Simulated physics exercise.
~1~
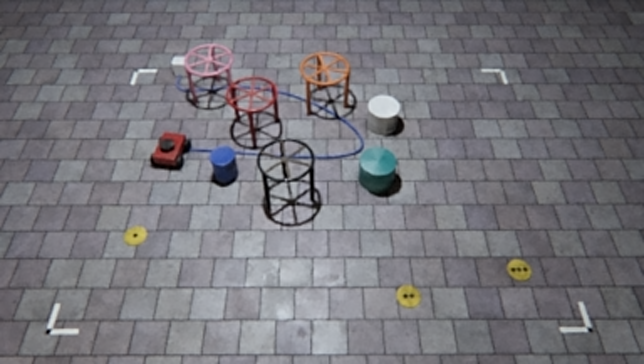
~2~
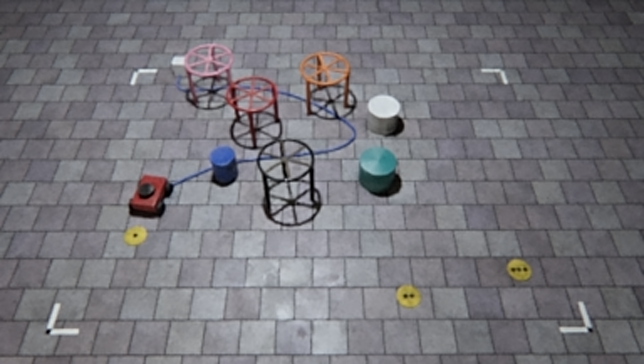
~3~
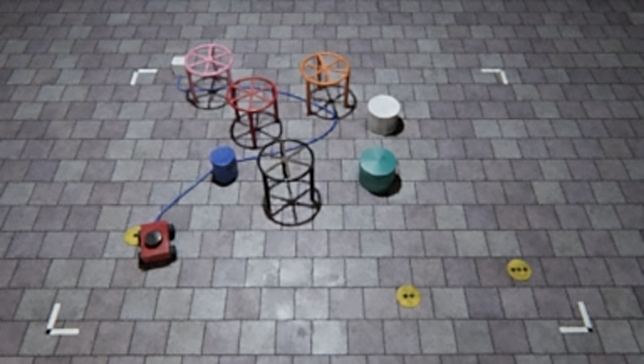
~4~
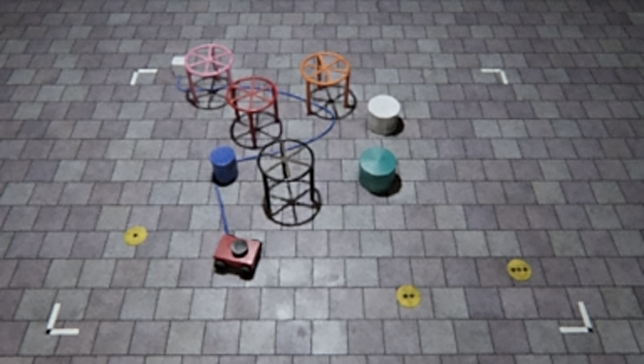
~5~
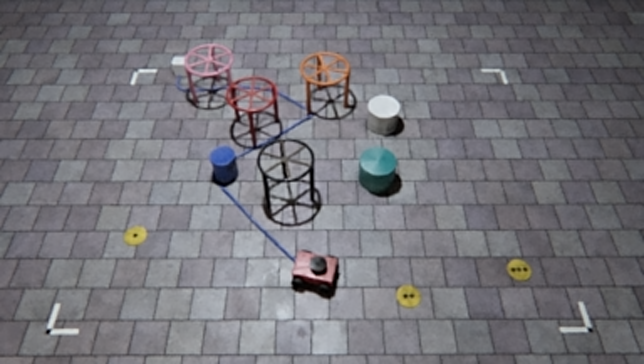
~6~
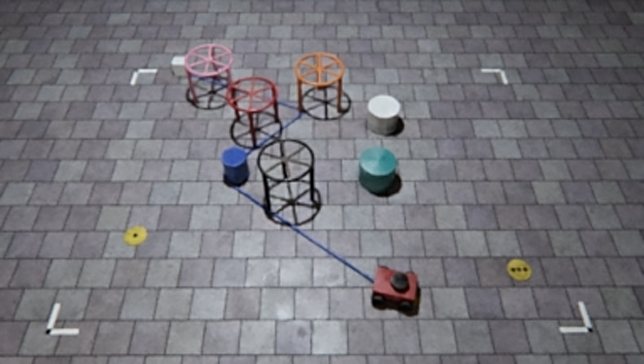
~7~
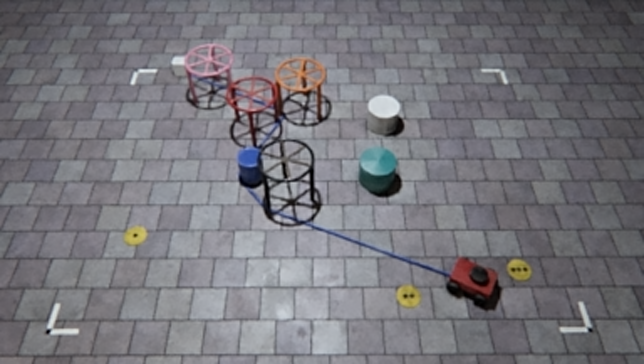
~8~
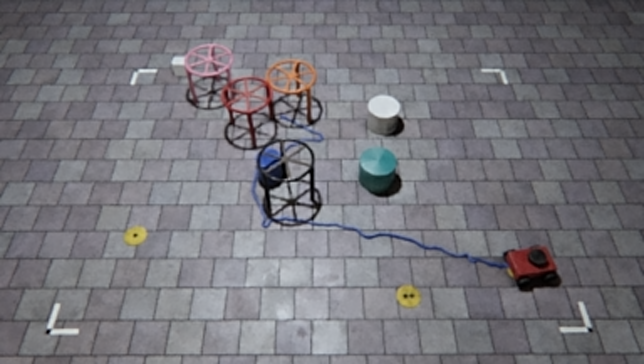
A red cart tows a blue lead past yellow marks, dragging a bucket and stools before it slackens.
